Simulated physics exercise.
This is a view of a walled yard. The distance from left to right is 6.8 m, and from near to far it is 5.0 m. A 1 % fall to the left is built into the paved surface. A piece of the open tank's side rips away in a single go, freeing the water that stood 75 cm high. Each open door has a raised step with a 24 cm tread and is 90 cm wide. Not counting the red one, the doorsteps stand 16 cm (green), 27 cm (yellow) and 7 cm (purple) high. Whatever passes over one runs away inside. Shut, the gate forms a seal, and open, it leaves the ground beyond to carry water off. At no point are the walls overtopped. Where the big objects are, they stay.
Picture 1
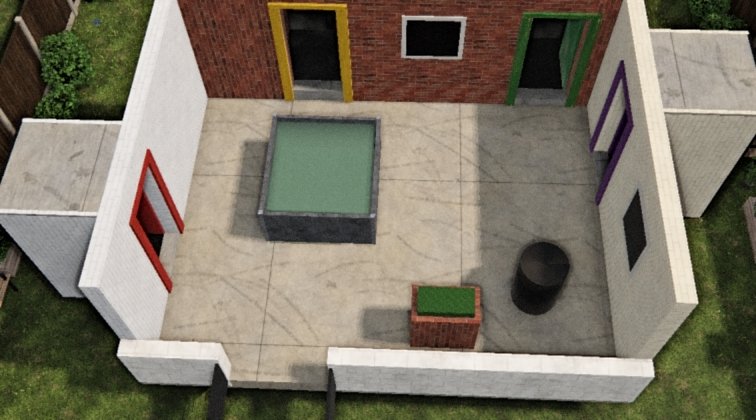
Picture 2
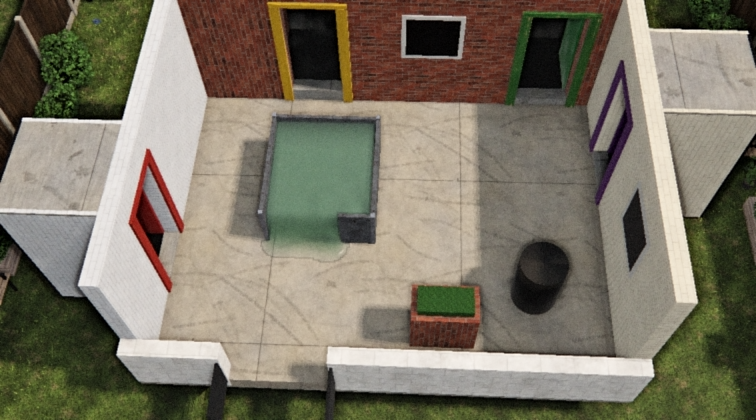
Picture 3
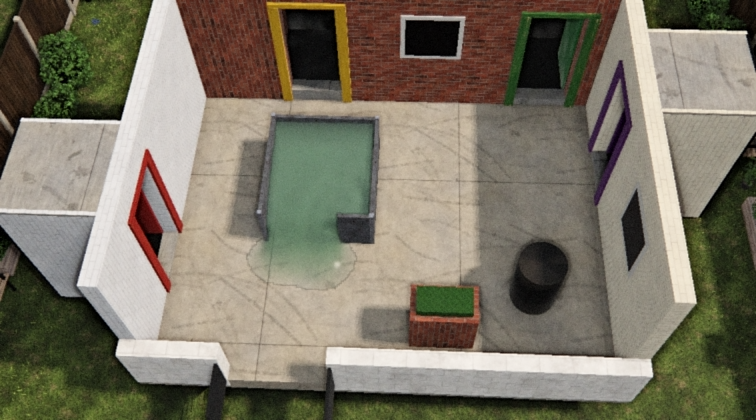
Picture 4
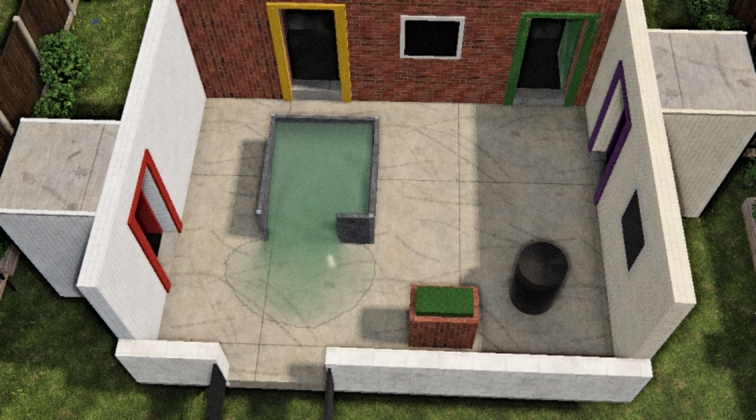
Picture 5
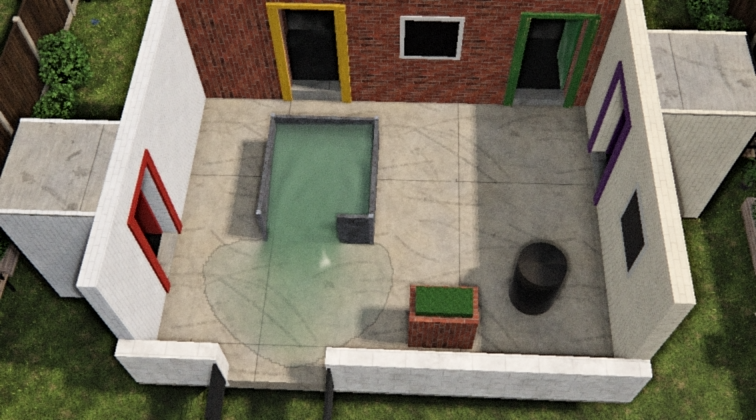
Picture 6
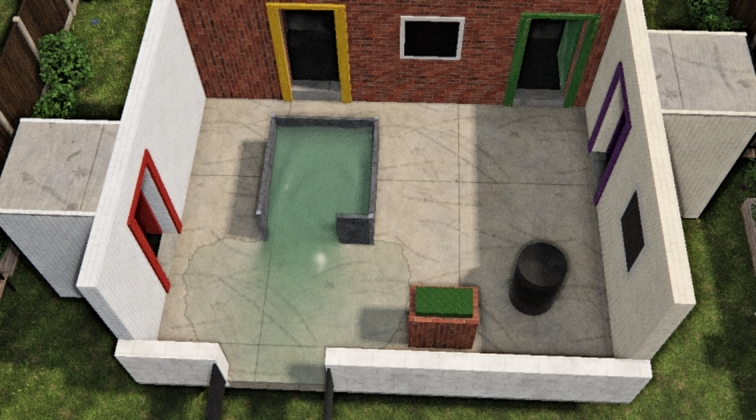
Green water pours from the open tank's broken front side and spreads across the paved yard.
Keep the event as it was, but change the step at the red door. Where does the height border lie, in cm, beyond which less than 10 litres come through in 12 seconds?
It lies at roughly 6.5 cm.
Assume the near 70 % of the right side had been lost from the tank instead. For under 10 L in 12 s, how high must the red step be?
A height of around 7.0 cm.
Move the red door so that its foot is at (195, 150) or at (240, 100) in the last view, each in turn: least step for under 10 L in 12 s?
Roughly 5.5 cm, then roughly 8.5 cm.
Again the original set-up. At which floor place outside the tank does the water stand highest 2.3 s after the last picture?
Near pixel (153, 361).
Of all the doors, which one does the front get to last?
I'd say the green door.
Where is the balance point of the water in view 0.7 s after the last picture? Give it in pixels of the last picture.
My guess is close to (309, 240).
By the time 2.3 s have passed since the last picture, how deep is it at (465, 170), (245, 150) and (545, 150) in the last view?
Depths of roughly 0 cm, 0 cm and 0 cm, in that order.
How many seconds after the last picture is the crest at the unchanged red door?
It peaks around 1.8 s.
Then, 0.7 s after the last picture water covers 25 % of the floor, deepest (41 cm) near (153, 361); 4 cm at the red door, 0 litres in over its 7 cm step.
Then, 2.3 s after the last picture water covers 40 % of the floor, deepest (22 cm) near (153, 361); 10 cm at the red door, 3 litres in over its 7 cm step.
Then, 11.3 s after the last picture water covers 80 % of the floor, deepest (6 cm) near (181, 225); 4 cm at the red door, 8 litres in over its 7 cm step.
At the red door as built, the water peaked near 11 cm, 1.9 s after the last picture.
Run again over the same 12 s with other heights there, 17 litres in over 5.5 cm, 7 litres over 7.5 cm. The limit of 10 litres is kept from about 6.5 cm up.
